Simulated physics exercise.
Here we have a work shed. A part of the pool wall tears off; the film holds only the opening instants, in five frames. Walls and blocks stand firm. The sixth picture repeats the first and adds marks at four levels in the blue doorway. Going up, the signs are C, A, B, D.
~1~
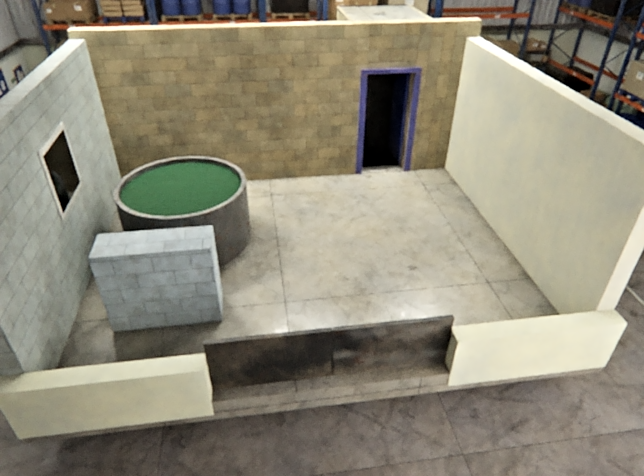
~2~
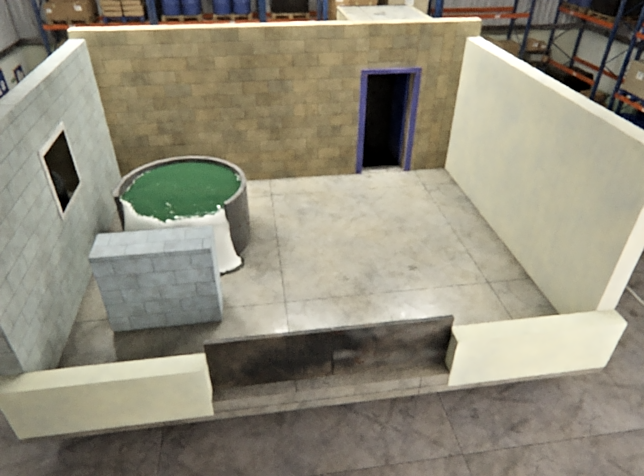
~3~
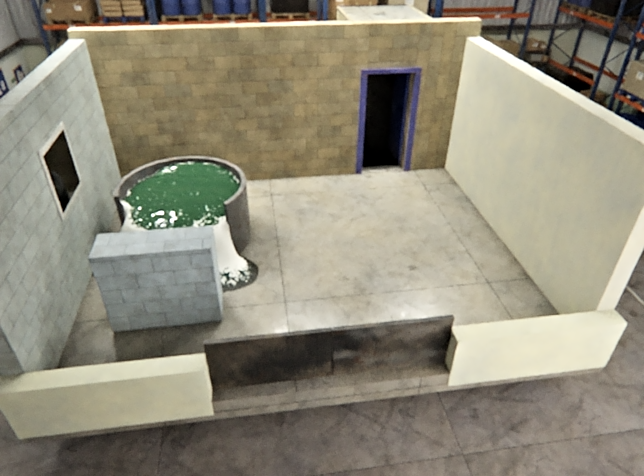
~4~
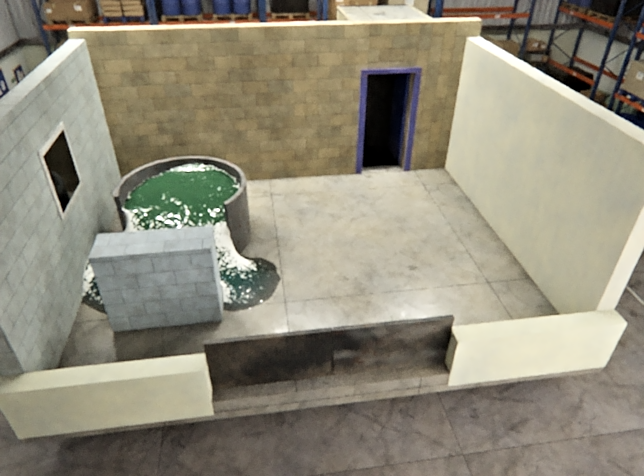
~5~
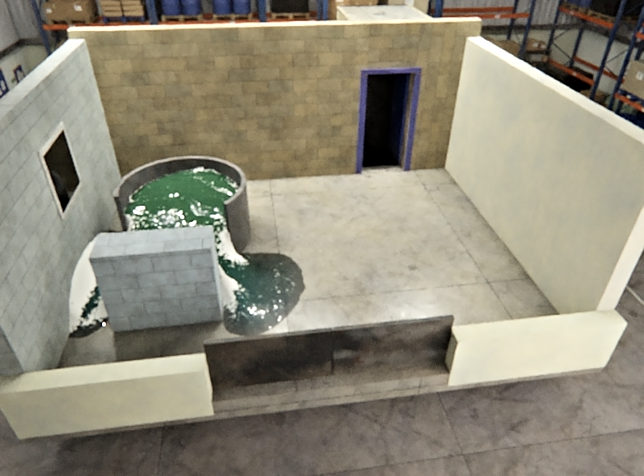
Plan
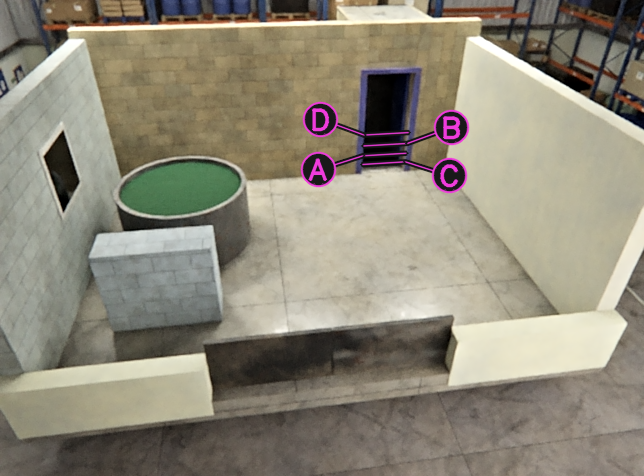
A roofless work shed with a pale block wall on the left, a tan block wall behind and cream walls at the right and front is seen from above by a still camera. A round grey pool of green water stands at the left behind a low block wall, with a blue-framed doorway at the back. White-flecked water pours over the pool's front rim and spreads around the low wall across the grey floor.
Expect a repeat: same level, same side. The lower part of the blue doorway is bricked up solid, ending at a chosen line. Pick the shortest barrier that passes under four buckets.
The answer is height C.
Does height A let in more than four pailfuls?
No.
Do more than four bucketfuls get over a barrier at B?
No, that is safe.
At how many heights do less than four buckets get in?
All of the four.
In magenta, A at (384, 154); B at (385, 144); C at (383, 163); D at (386, 133); from the bottom up C, A, B, D.
With A, nothing gets over.
With B, nothing gets over.
With C, a splash gets over, under a bucket.
With D, nothing gets over.
